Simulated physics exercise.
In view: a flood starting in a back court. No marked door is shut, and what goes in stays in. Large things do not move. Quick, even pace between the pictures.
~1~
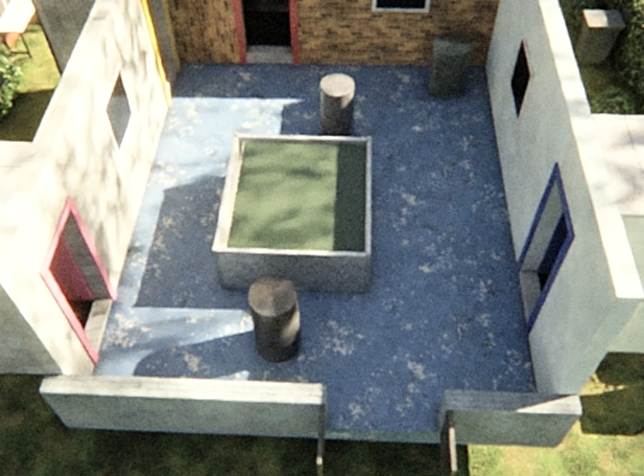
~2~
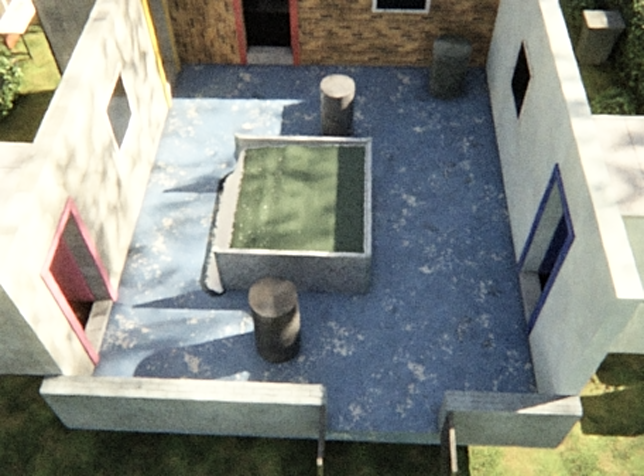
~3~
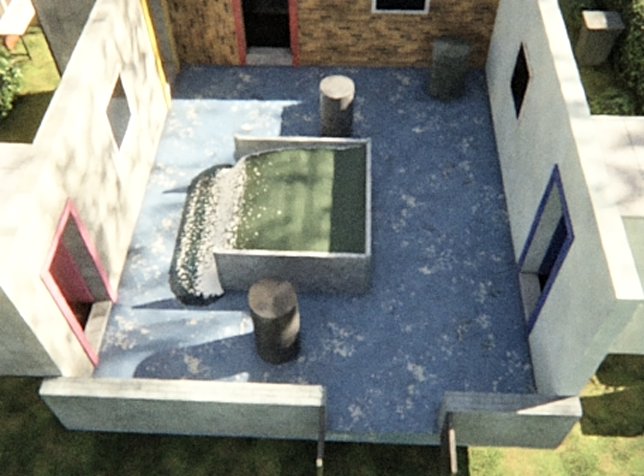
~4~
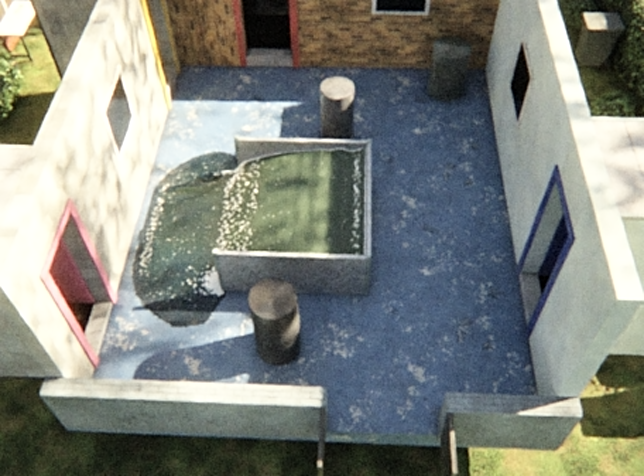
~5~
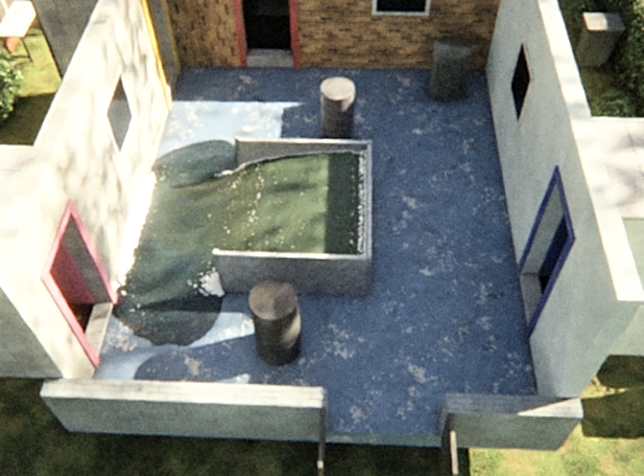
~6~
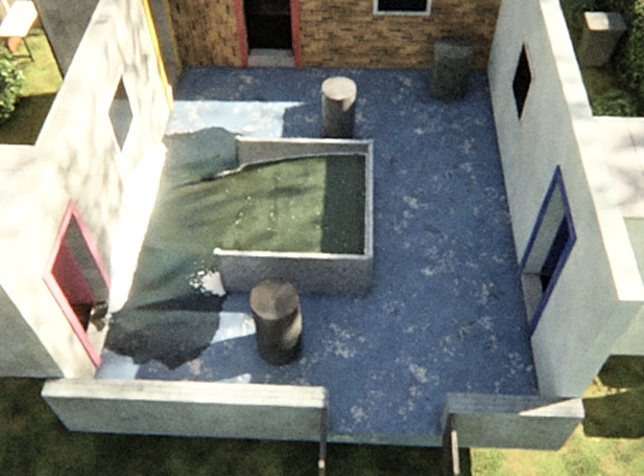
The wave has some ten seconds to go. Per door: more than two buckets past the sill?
The red door will let in an allowed amount; the blue door will let in an allowed amount; the yellow door will let in an allowed amount; the pink door will let in too much.
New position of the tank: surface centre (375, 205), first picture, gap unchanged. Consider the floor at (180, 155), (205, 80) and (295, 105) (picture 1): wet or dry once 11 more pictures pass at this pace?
Well, in the order you listed them, they'd be reached by the flood, reached by the flood and unreached.
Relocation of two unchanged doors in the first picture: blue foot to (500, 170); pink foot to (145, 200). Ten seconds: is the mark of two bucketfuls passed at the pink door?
Note - pink door: Comes out above.
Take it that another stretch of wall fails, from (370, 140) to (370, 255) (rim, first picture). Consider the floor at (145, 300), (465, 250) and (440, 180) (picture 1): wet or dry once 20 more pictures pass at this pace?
Taking the spots in turn: Untouched, swamped and swamped.
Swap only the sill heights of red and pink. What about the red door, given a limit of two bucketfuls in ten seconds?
Outcome at red: It tops the limit.
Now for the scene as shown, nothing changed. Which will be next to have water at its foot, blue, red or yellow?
First in line is the yellow door.
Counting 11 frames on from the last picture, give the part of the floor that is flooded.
Around 35 percent.
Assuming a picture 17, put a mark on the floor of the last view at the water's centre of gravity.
Around (208, 226).
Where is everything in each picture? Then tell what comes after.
In the first picture, the tank at (298, 194) is whole and still.
In the second picture, the front is at (220, 292), out from the gap at (234, 217).
In the third picture, water pours out at (234, 219) and has run to (189, 299).
In the fourth picture, the front is at (166, 314), out from the gap at (234, 221).
In the fifth picture, the front is at (131, 321), out from the gap at (235, 222).
In the sixth picture, water pours out at (236, 222) and has run to (162, 139).
A moment on, water covers 20 % of the floor; the red door not reached, the blue door not reached, the yellow door wet at the sill, nothing in, the pink door over two buckets in.
Next, water covers 35 % of the floor; the red door wet at the sill, nothing in, the blue door not reached, the yellow door wet at the sill, nothing in, the pink door far over two buckets in.
Then, water covers 60 % of the floor; the red door under two buckets in, the blue door not reached, the yellow door under two buckets in, the pink door far over two buckets in.
Later, water covers 90 % of the floor; the red door under two buckets in, the blue door wet at the sill, nothing in, the yellow door under two buckets in, the pink door far over two buckets in.
In the end, water covers 100 % of the floor; the red door under two buckets in, the blue door wet at the sill, nothing in, the yellow door under two buckets in, the pink door far over two buckets in.
